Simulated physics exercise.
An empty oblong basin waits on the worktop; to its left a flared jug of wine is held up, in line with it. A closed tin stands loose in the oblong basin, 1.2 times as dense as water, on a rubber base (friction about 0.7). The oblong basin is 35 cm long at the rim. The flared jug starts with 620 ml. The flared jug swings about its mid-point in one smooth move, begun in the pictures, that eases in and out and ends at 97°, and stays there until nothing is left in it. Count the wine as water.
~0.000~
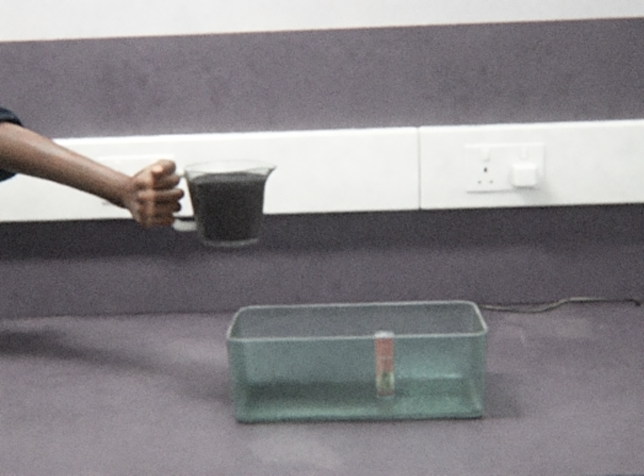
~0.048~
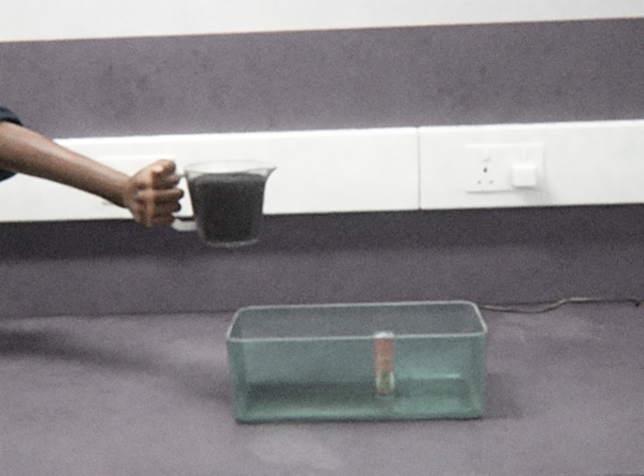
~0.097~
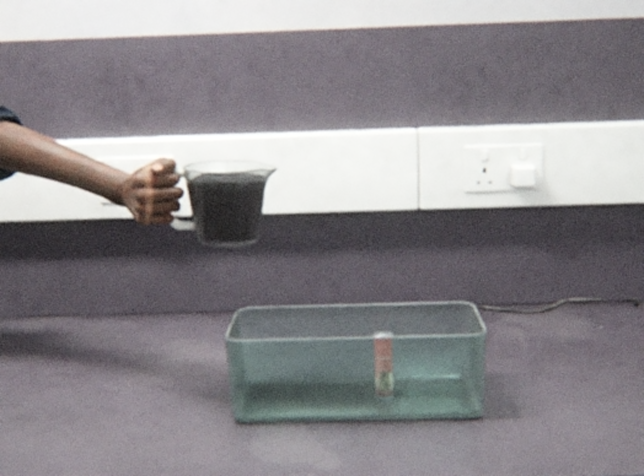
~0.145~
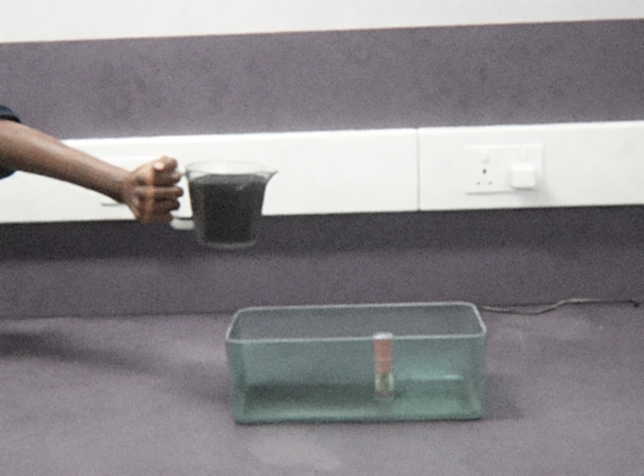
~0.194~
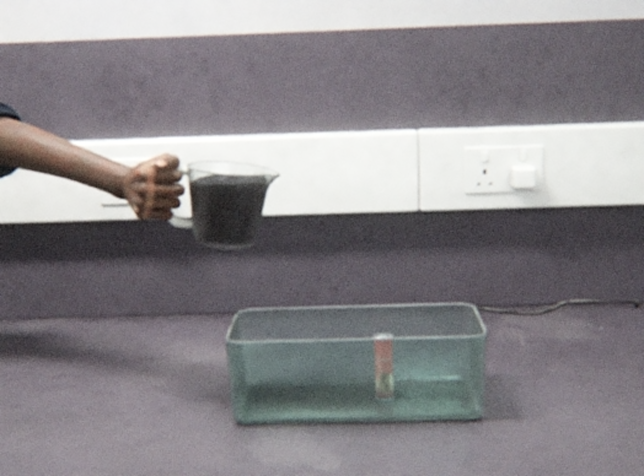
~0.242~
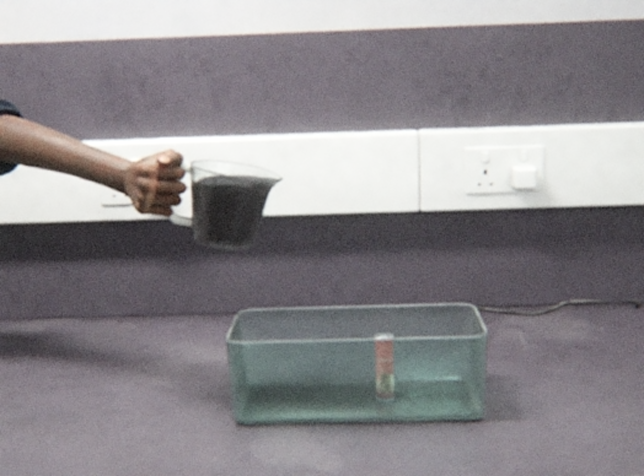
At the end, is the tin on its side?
It keeps standing.
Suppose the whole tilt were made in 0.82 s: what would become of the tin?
Then it remains upright.
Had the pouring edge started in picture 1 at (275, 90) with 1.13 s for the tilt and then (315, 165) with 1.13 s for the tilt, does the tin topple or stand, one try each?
First it falls; then it falls.
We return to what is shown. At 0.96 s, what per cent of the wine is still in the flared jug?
Some 20 per cent.
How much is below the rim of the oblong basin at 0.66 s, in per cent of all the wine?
Near 5 in a hundred.
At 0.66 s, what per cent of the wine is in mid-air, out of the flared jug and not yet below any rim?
Near 20 in a hundred.
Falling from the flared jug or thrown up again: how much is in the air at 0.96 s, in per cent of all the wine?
Near 24 in a hundred.
By 0.66 s the tilt is 61° and 74 per cent is still to pour; the tin stands where it began.
By 0.96 s the tilt is 92° and 21 per cent is still to pour; the tin stands where it began.
By 1.28 s the tilt is 97° and 1 per cent is still to pour; the tin stands where it began.
By 1.63 s the tilt is 97° and 0 per cent is still to pour; the tin stands where it began.
At rest the tin stands where it began.
